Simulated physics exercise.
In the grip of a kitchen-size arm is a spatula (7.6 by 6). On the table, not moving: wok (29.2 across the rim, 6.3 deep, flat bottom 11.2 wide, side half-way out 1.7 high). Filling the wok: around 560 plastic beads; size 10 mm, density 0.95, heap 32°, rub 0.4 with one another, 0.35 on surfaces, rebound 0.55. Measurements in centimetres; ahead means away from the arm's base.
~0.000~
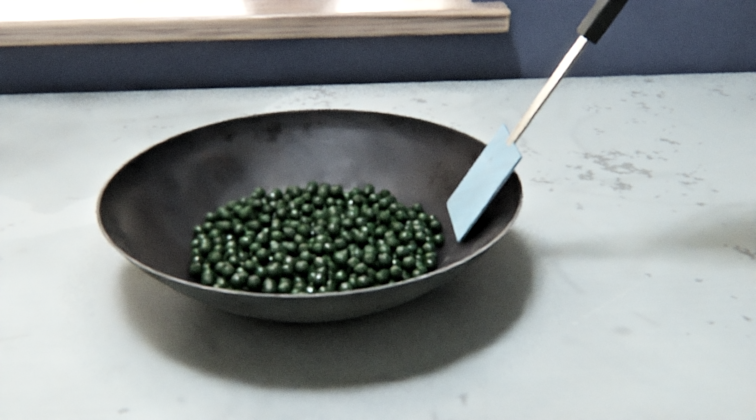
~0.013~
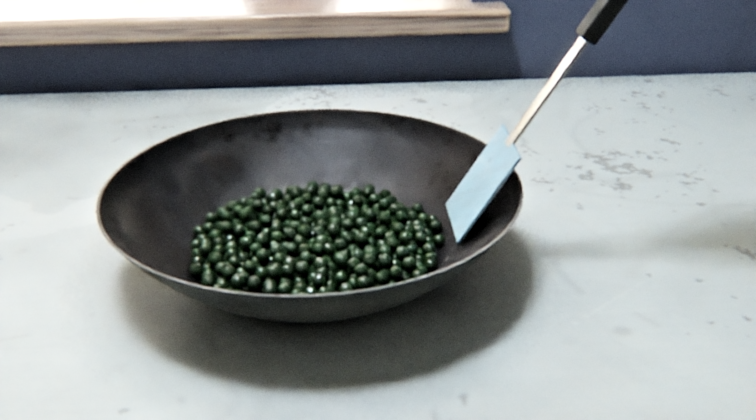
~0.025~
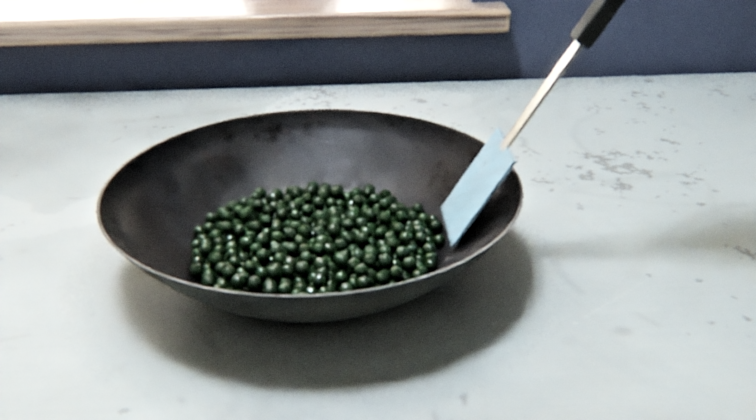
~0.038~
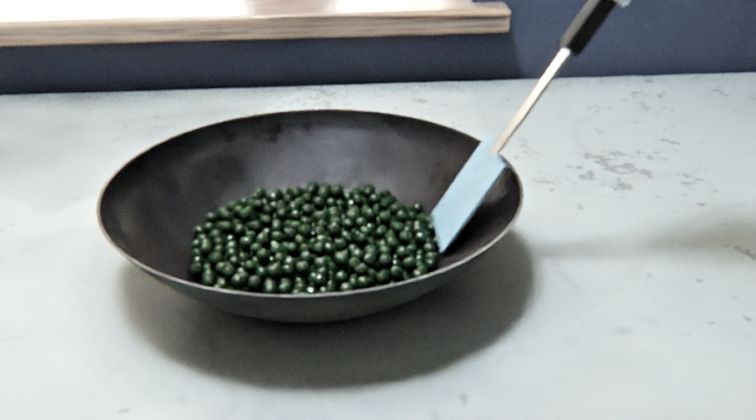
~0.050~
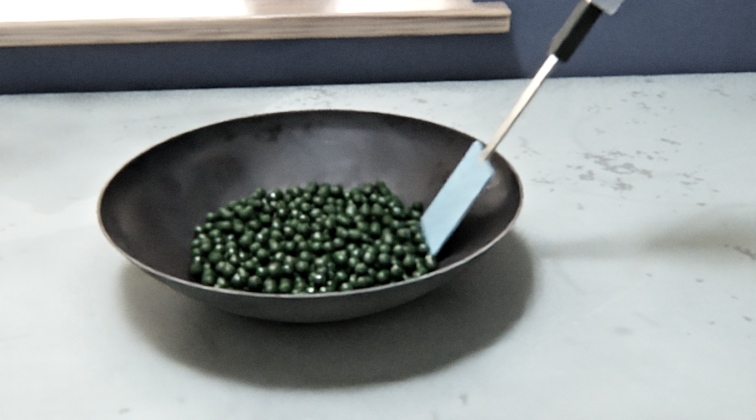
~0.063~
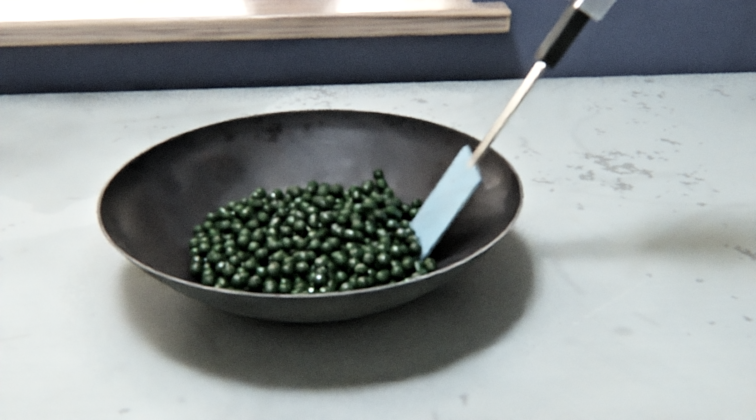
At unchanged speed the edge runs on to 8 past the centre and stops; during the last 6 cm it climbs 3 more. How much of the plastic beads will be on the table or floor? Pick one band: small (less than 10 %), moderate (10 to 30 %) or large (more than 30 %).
Small.
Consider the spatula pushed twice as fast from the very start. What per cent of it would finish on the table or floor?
10 per cent, about.
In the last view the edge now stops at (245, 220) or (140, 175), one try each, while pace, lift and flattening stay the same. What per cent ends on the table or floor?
Around 0 per cent for the first try and 15 per cent for the second.
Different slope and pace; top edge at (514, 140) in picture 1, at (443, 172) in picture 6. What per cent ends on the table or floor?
Roughly 10 %.
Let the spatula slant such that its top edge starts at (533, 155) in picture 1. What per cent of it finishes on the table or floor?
About 0%.
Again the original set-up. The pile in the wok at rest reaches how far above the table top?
Close to 5.5 centimetres high.
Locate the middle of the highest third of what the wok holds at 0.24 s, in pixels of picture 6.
I'd say close to (228, 224).
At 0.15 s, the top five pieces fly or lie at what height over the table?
About 4 cm.
By 0.15 s, sloping 58°, highest piece 5 above the table; 561 in the wok.
By 0.24 s, sloping 58°, highest piece 5 above the table; 561 in the wok.
By 0.48 s, sloping 58°, highest piece 7 above the table; 552 in the wok, 7 on the table or floor, 2 on the blade or in flight.
By 1.53 s, sloping 58°, highest piece 5 above the table; 551 in the wok, 10 on the table or floor.
Final count, 551 in the wok, 10 on the table or floor. That is 2 % on the table or floor.
